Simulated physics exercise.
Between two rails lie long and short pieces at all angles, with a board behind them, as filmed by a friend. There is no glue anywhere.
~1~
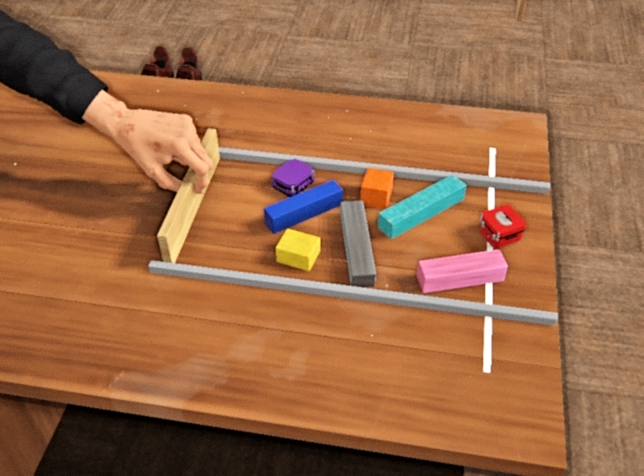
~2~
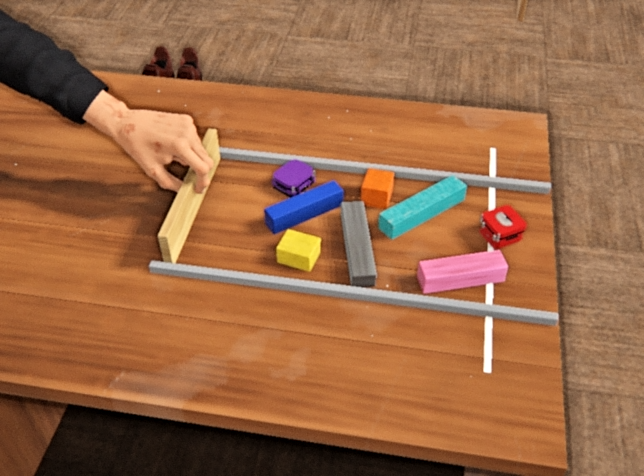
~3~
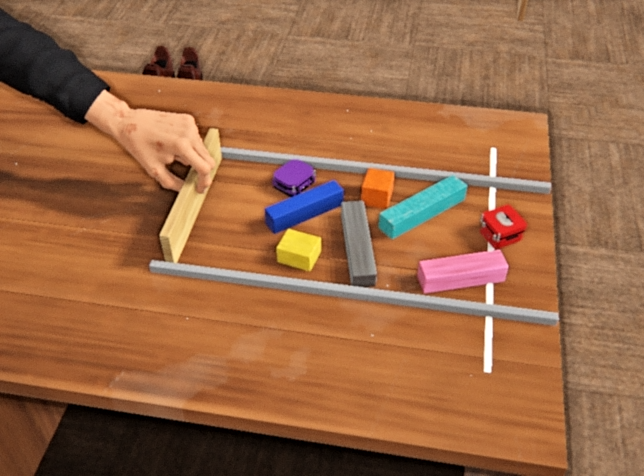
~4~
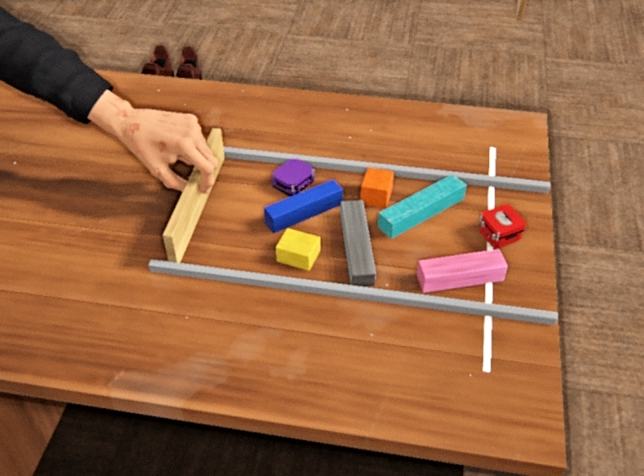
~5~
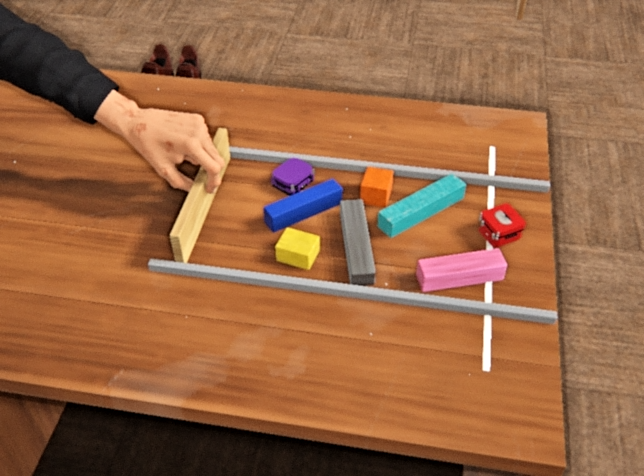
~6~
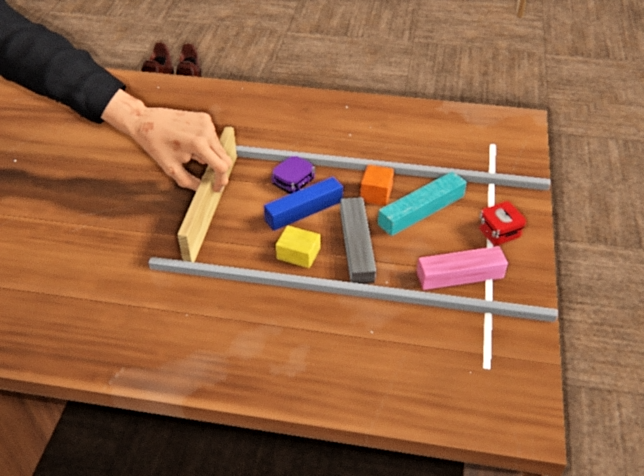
A hand slides a wooden board slightly right between two rails toward scattered, unmoving colored pieces.
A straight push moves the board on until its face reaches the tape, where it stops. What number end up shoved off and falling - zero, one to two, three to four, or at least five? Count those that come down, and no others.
The count is three to four.
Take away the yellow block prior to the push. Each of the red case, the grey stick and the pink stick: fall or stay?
Well, the red case topples off, the grey stick is left in place and the pink stick topples off.
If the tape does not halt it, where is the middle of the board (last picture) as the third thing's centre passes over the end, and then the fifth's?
For the first, roughly (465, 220); for the next, roughly (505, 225).
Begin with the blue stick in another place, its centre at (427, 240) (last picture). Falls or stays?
Lab note: Started there, it ends up below.
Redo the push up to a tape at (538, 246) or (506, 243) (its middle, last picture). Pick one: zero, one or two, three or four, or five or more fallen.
5 or more; either three or four.
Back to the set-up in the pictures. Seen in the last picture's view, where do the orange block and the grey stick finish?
First (552, 215), then (540, 266).
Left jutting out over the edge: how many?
I get 1.
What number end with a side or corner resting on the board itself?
In total, 3.
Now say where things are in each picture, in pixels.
In the first frame, red case (502, 228); pink stick (461, 271); turquoise bar (423, 206); board (191, 194); tape (490, 244).
In the second frame, pink stick (462, 271); blue stick (304, 207).
In the third frame, turquoise bar (423, 206); yellow block (299, 250).
In the fourth frame, red case (502, 227); grey stick (357, 242).
In the fifth frame, pink stick (461, 270); board (203, 193).
In the sixth frame, red case (502, 224); pink stick (461, 268); turquoise bar (423, 203); board (210, 192); tape (490, 240).
Soon after, none off yet; red case at rest near (502, 224); pink stick at rest near (461, 268); turquoise bar at rest near (423, 203).
After that, none off yet; red case moving near (513, 227); pink stick displaced a little near (494, 270); turquoise bar displaced about its own width near (483, 214).
In the end, the number that fall off is three or four; gone, turquoise bar, pink stick and red case.
